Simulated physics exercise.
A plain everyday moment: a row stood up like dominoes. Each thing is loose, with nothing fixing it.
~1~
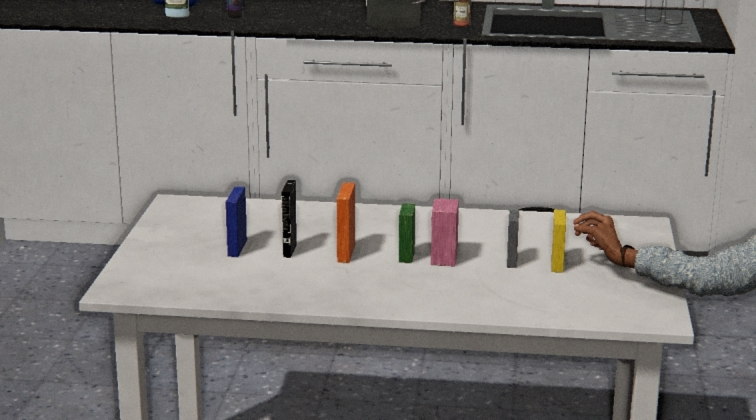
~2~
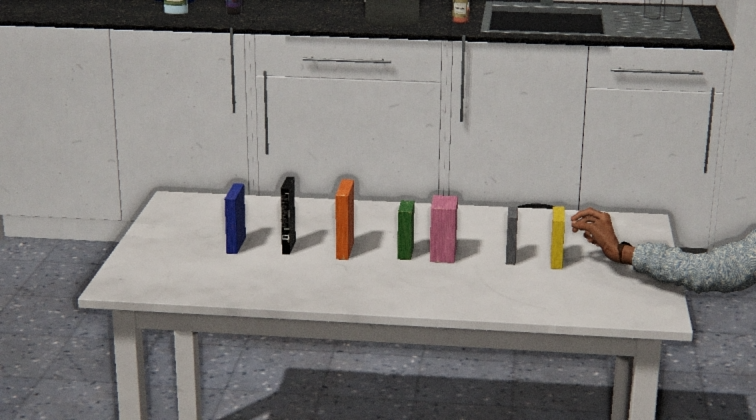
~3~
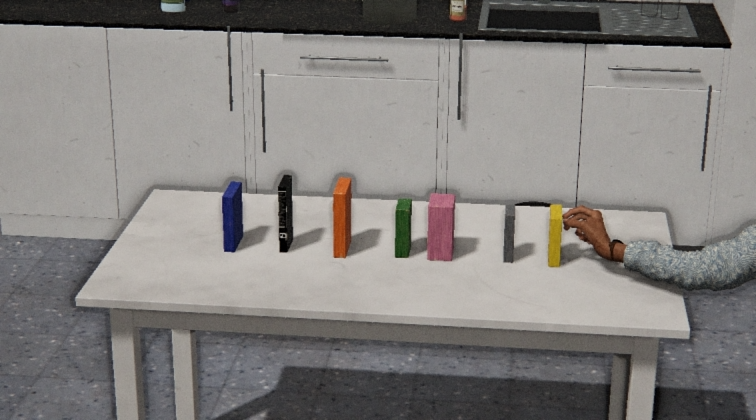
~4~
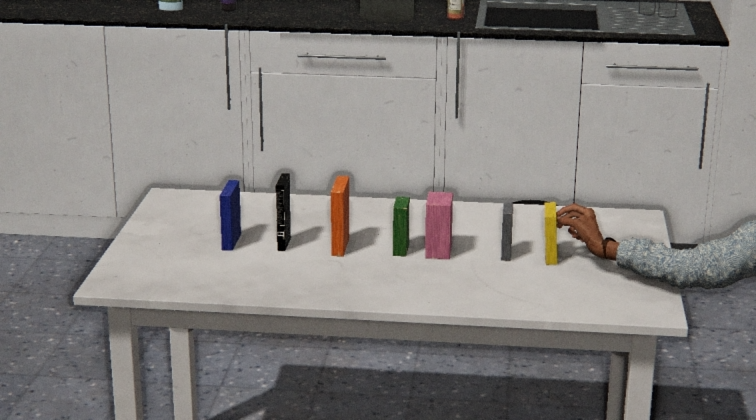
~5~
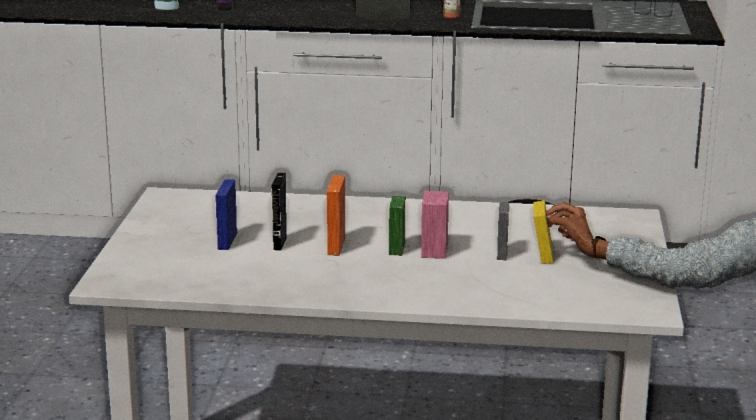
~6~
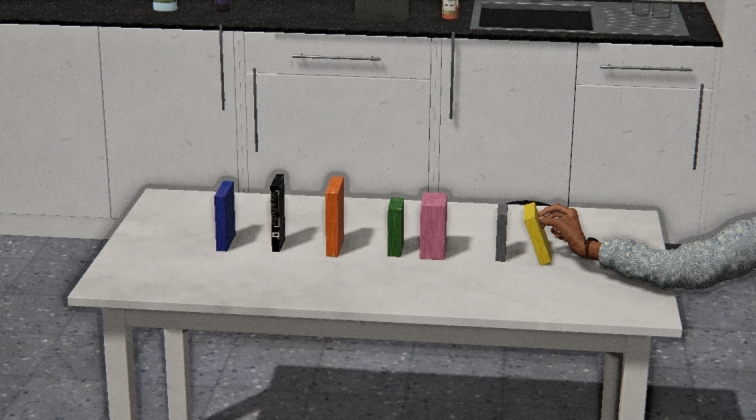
On a pale table in a kitchen, seven upright blocks and boards stand in a spaced row from blue at left to yellow at right, as a hand reaches the yellow block and tilts it leftward toward the grey one.
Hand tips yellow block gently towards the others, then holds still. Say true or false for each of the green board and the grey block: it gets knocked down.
Green board - false; grey block - true.
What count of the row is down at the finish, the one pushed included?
Total: 2.
Then, 0.20 s past the last view, yellow block 58° over; grey block rocked 21° from its first pose near (493, 232).
Then, 0.40 s past the last view, yellow block 77° over; grey block on its side near (470, 249).
Then, 1.80 s past the last view, green board resting near (396, 227); grey block resting near (470, 250).
Finally, down or leaning hard on the table, grey block; the other 4 still in place. Final places as the last picture's camera would see them, green board near (396, 227), grey block near (470, 250).
